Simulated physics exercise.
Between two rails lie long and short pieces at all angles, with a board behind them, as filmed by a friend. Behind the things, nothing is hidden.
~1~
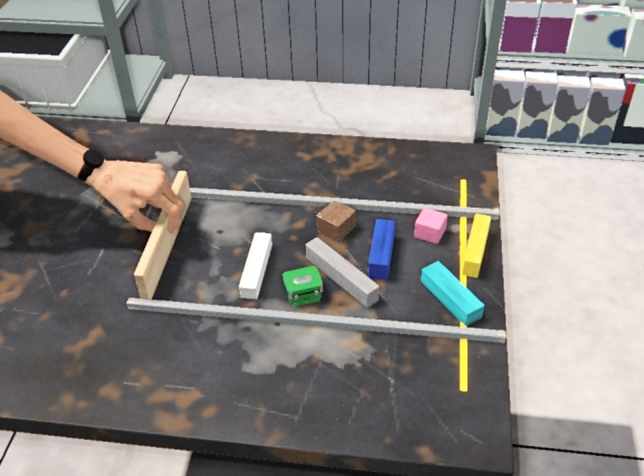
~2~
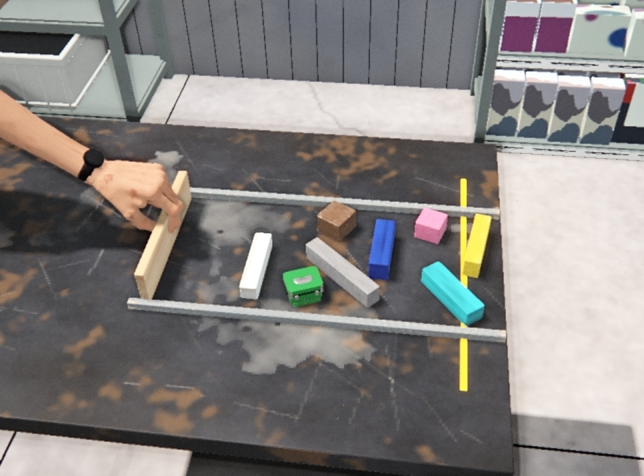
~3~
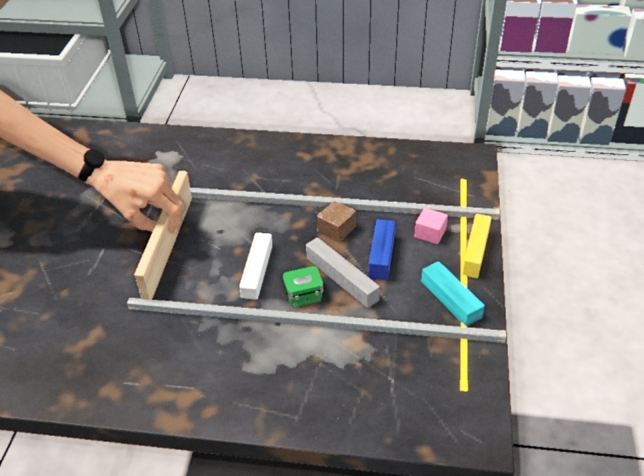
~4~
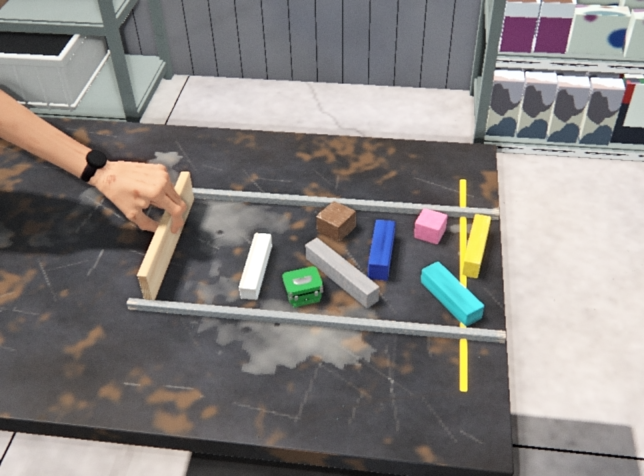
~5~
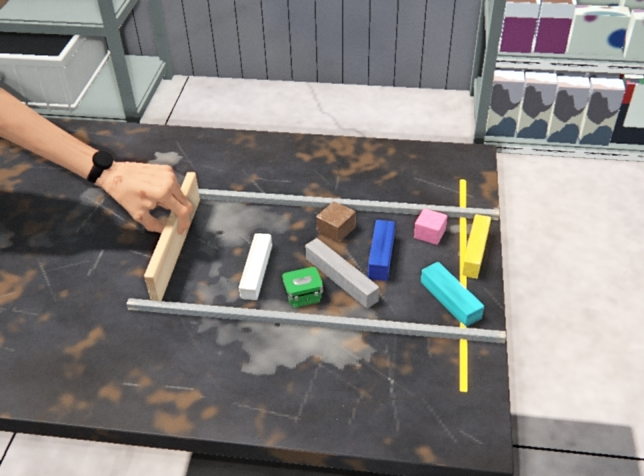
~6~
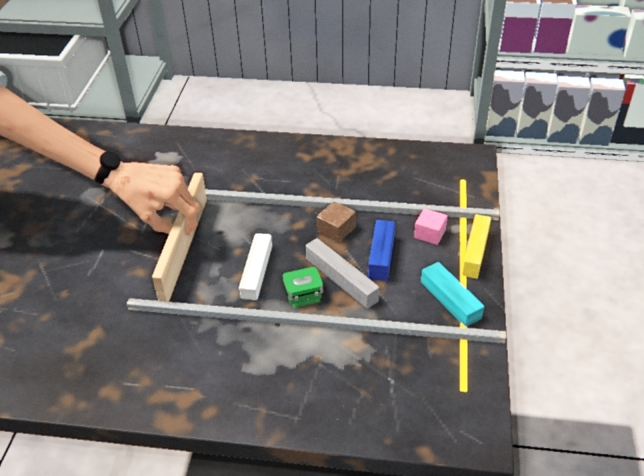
A hand with a black watch holds a pale wooden board upright at the left end of two grey rails on a dark, rust-blotched tabletop, seen from above at an angle. Between the rails lie white, grey, blue, turquoise and yellow bars, brown and pink blocks and a small green case, with yellow tape at right. The hand slides the board slightly rightward; the pieces and camera stay still.
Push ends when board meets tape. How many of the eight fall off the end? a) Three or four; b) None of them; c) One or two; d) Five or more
The answer is d.
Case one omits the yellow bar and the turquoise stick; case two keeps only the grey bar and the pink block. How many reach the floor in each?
Result: 3 in the first case, with 2 in the second.
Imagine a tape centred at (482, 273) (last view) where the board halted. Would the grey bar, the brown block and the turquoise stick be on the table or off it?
Well, the grey bar comes off, the brown block stays where it is, and the turquoise stick? It comes off.
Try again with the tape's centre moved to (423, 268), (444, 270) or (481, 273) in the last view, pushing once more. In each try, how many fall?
First 1, then 2, then 6.
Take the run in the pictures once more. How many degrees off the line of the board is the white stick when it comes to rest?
Roughly 0 degrees.
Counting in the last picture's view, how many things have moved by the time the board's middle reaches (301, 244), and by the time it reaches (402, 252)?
Counts: 3 / 8.
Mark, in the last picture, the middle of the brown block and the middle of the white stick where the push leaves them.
In order, first (478, 228), then (472, 284).
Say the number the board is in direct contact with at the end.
It's touching 2 at the end.
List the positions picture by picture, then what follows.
Yellow bar (477, 245); turquoise stick (452, 293); pink block (431, 226); board (165, 233); tape (463, 271), in the first picture.
Turquoise stick (452, 293); white stick (257, 265), in the second picture.
Pink block (431, 226); grey bar (342, 272), in the third picture.
Yellow bar (477, 245); brown block (336, 221), in the fourth picture.
Turquoise stick (451, 294); green case (303, 288), in the fifth picture.
Yellow bar (477, 246); turquoise stick (452, 294); pink block (431, 227); board (182, 235); tape (464, 271), in the sixth picture.
Soon after, none off yet; yellow bar at rest near (477, 246); turquoise stick at rest near (452, 294); pink block at rest near (431, 227).
Then, none off yet; yellow bar at rest near (477, 246); turquoise stick moving near (456, 296); pink block moving near (437, 226).
By the end, the number that fall off is five or more; fallen, grey bar, blue stick, pink block, turquoise stick and yellow bar.
